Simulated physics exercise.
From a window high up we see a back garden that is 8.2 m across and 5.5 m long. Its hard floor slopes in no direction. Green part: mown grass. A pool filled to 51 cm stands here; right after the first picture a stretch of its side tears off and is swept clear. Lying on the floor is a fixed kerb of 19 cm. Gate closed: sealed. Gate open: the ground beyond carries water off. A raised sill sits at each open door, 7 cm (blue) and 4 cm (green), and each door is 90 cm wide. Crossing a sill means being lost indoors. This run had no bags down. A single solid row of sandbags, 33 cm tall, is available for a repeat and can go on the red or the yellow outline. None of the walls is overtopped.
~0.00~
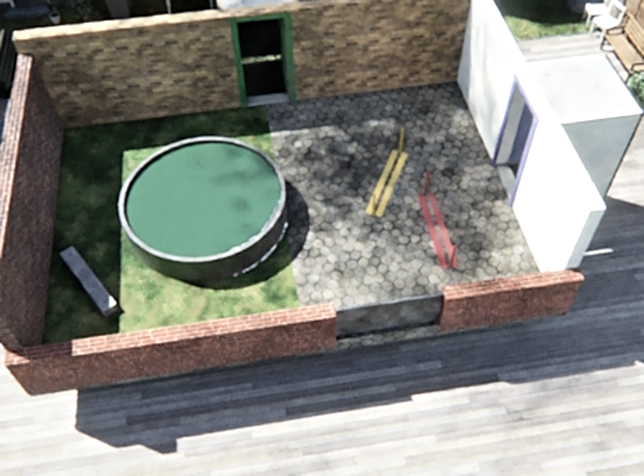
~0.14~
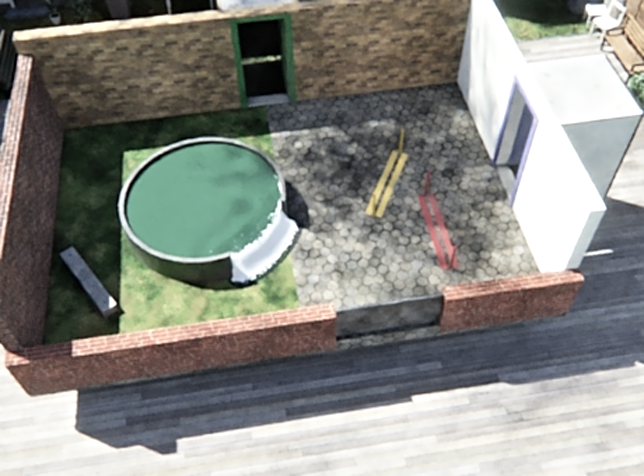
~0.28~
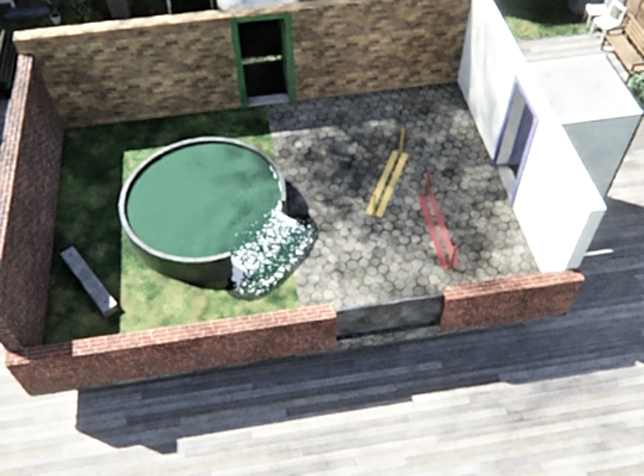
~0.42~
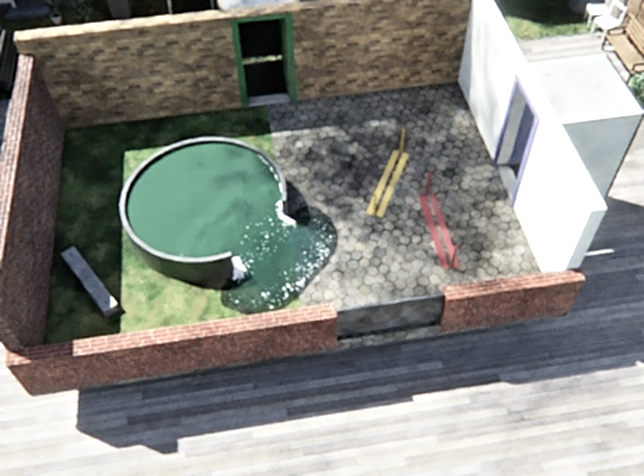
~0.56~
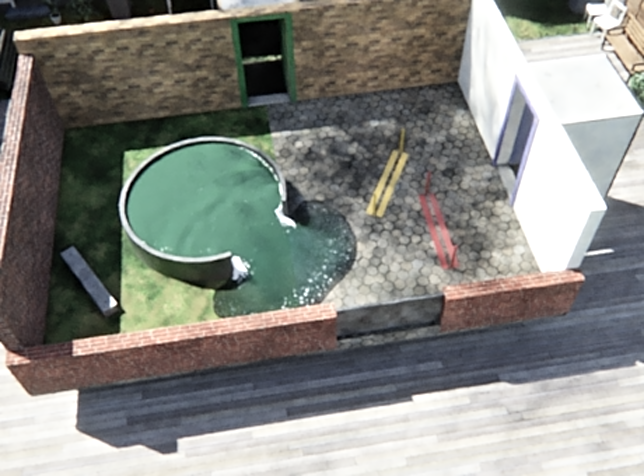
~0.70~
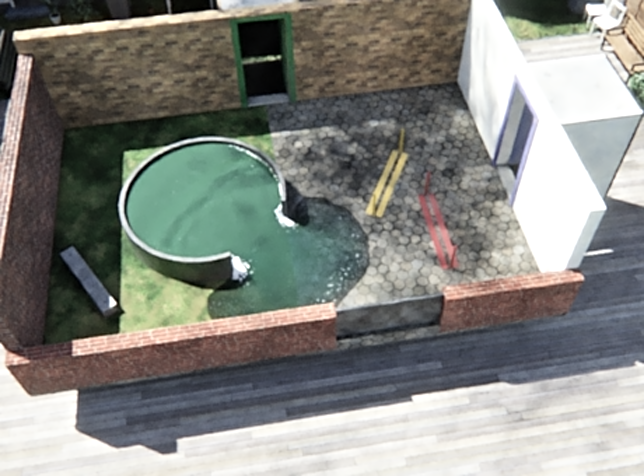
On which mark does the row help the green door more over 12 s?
On the yellow mark.
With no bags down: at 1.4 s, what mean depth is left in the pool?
Roughly 39 centimetres deep.
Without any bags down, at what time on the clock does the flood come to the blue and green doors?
The blue door at 3.0 s and the green door at 6.5 s.
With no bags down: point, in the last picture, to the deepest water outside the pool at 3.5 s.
Roughly at pixel (540, 287).
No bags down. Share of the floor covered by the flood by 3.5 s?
It comes to about 40 percent wet.
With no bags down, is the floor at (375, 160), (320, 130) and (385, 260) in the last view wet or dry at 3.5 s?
Respectively: Clear, clear and covered.
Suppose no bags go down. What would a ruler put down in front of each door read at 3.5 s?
Depths in centimetres: Blue 12, green 0.
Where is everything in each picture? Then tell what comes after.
In the first frame, the pool at (203, 198) is whole and still, 51 cm deep.
In the second frame, water pours out at (266, 245) and has run 0.8 m, to (236, 283); typically 8 cm deep outside, 51 cm at the pool's back.
In the third frame, the front is at (234, 292), 1.0 m from the gap at (267, 246); 1.0 m2 of floor is under water; 51 cm left at the back of the pool.
In the fourth frame, the front is at (251, 311), 1.2 m from the gap at (267, 247); 2.1 m2 of floor is under water; 51 cm left at the back of the pool.
In the fifth frame, the front is at a hidden place, 1.5 m from the gap at (267, 247); 3.3 m2 of floor is under water; 51 cm left at the back of the pool.
In the sixth frame, the front is at a hidden place, 1.7 m from the gap at (266, 247); 4.3 m2 of floor is under water; 51 cm left at the back of the pool.
After 1.4 s water covers 20 % of the floor and is deepest (26 cm) near (272, 255) in the run without bags; in at the green door, 0 L with no bags, 0 L with the row on red, 0 L on yellow.
After 2.2 s water covers 30 % of the floor and is deepest (27 cm) near (306, 332) in the run without bags; in at the green door, 0 L with no bags, 0 L with the row on red, 0 L on yellow.
After 3.5 s water covers 40 % of the floor and is deepest (32 cm) near (540, 287) in the run without bags; in at the green door, 0 L with no bags, 0 L with the row on red, 0 L on yellow.
After 7.0 s water covers 75 % of the floor and is deepest (16 cm) near (460, 103) in the run without bags; in at the green door, 0 L with no bags, 0 L with the row on red, 0 L on yellow.
After 12.0 s water covers 95 % of the floor and is deepest (10 cm) near (249, 161) in the run without bags; in at the green door, 7 L with no bags, 23 L with the row on red, 1 L on yellow.
